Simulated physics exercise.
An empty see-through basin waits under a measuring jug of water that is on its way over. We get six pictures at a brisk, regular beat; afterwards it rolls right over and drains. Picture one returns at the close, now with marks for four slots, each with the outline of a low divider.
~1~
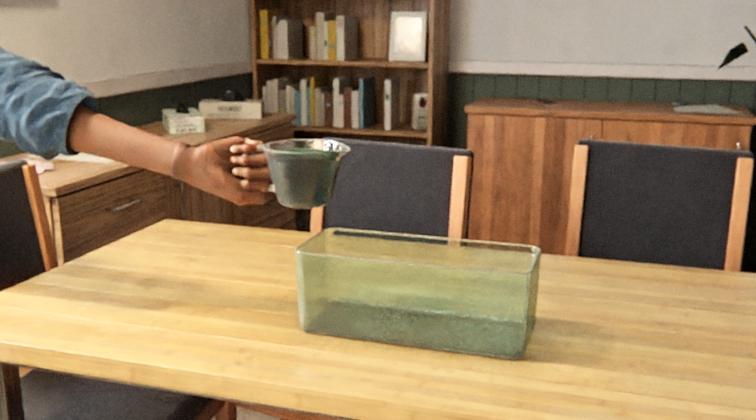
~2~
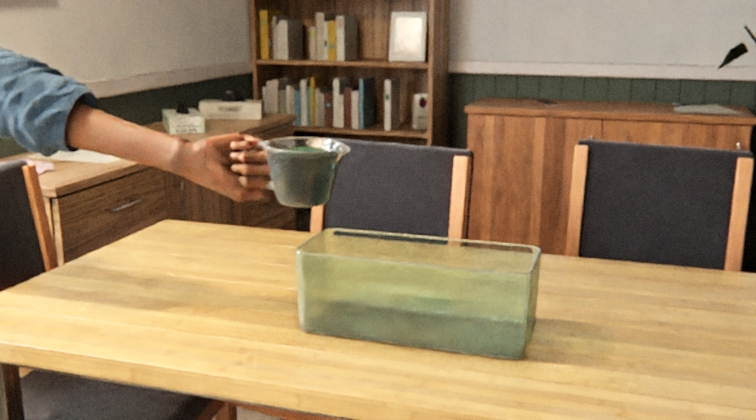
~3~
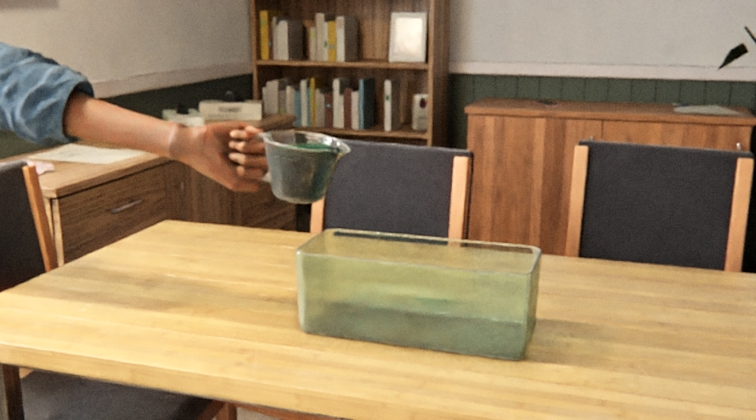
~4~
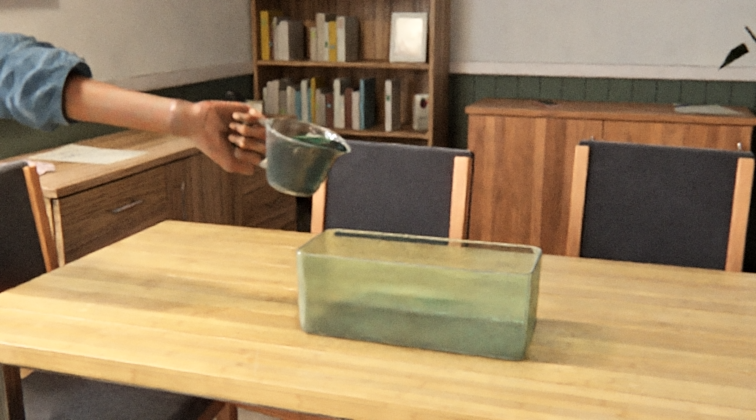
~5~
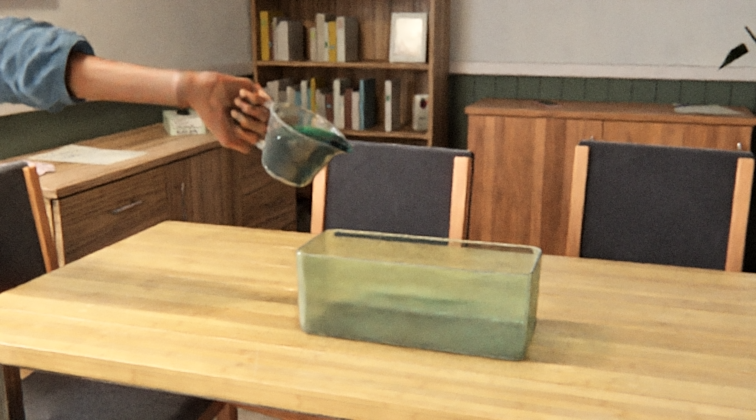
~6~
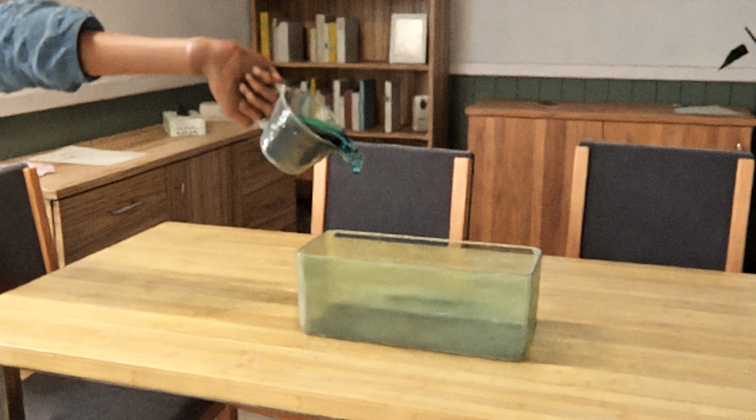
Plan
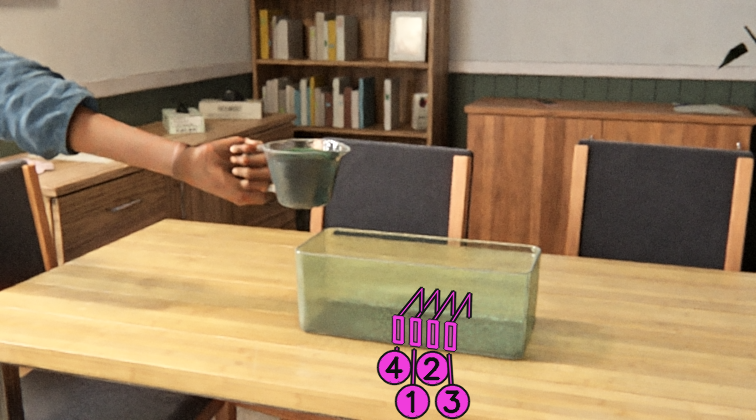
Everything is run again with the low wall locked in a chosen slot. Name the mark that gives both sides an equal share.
The answer is position 1.
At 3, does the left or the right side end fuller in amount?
More ends on the left.
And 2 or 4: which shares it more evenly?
Position 4.
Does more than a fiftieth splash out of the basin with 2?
Yes.
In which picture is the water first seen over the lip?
In picture 5.
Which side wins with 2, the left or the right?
More ends on the left.
On the marked copy, 1 at (414, 350); 2 at (431, 352); 3 at (449, 354); 4 at (397, 347).
For position 1, about 53 % ends left of the wall and 45 % right of it.
For position 2, about 86 % ends left of the wall and 7 % right of it; 7 % is lost outside.
For position 3, about 82 % ends left of the wall and 9 % right of it; 9 % is lost outside.
For position 4, about 20 % ends left of the wall and 78 % right of it.
